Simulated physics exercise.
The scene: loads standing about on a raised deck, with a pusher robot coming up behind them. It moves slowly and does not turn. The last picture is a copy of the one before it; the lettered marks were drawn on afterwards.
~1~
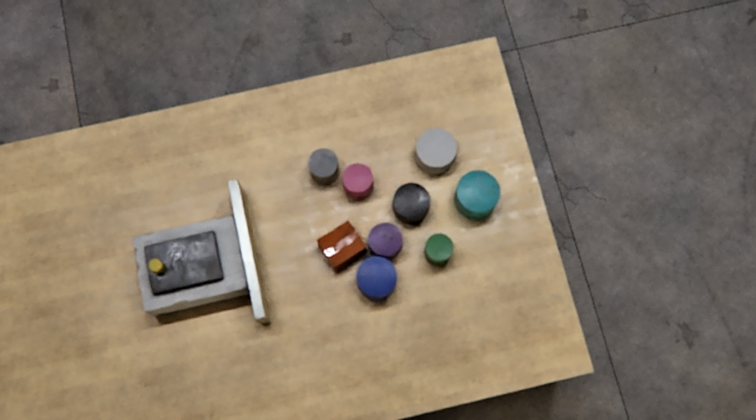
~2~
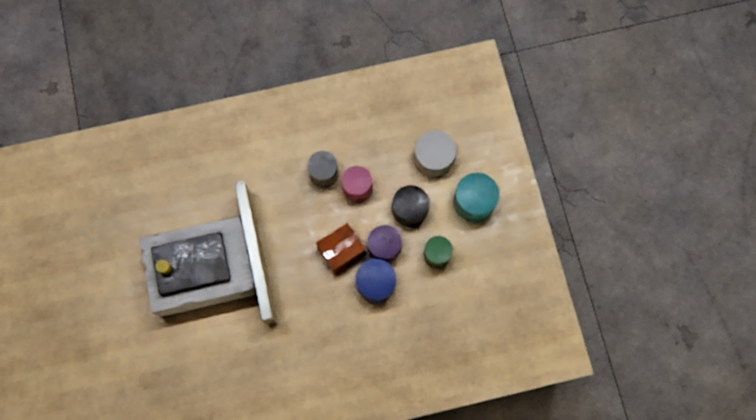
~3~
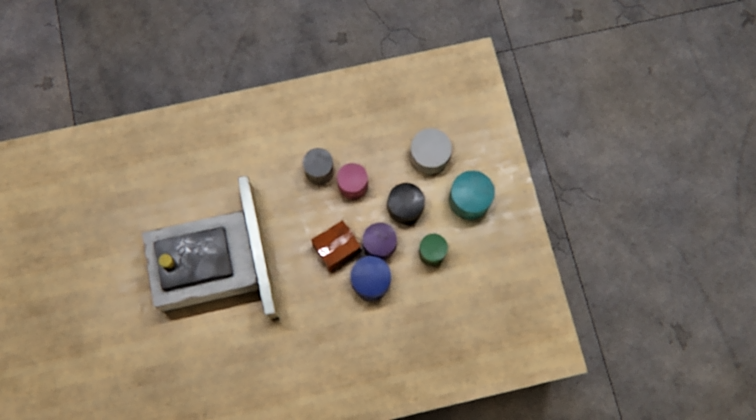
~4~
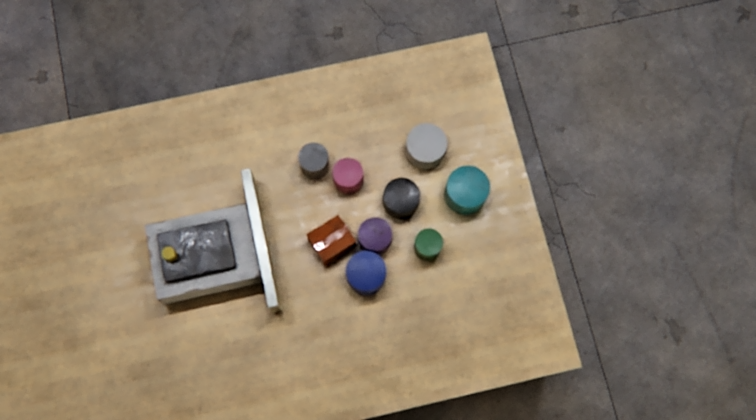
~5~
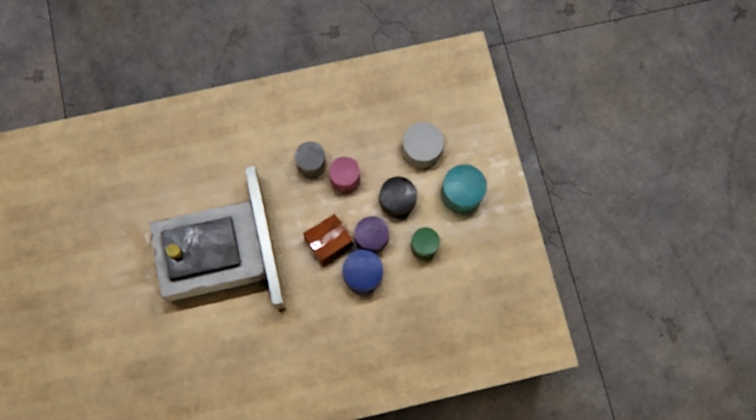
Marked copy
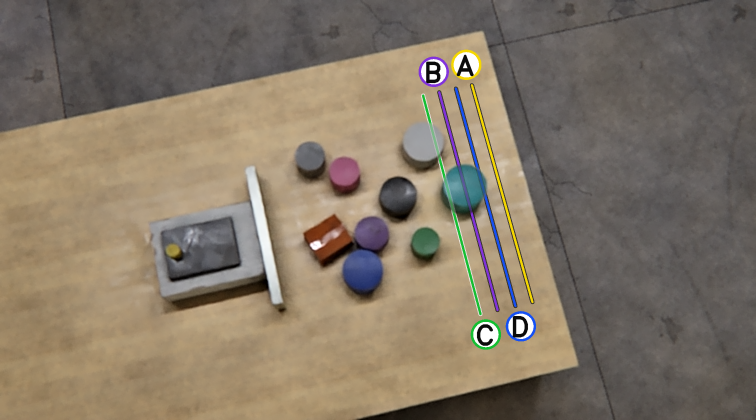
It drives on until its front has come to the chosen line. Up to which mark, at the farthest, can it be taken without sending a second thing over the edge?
Stop at B.
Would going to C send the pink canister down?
No.
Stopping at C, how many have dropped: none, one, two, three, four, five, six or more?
In all, none.
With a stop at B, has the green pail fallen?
By then, no.
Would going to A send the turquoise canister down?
Yes.
On the marked copy, A at (501, 190); B at (467, 198); C at (451, 201); D at (485, 194).
Following B. Soon after the start, robot (282, 230); grey pail (338, 146); green pail (430, 245).
Later, robot (358, 213); turquoise canister (479, 179); purple canister (475, 217).
In the end, robot (413, 200); turquoise canister (522, 172); purple canister (529, 209); none fallen.
As for the rest, A drops three; C is within the limit but short; D drops three.
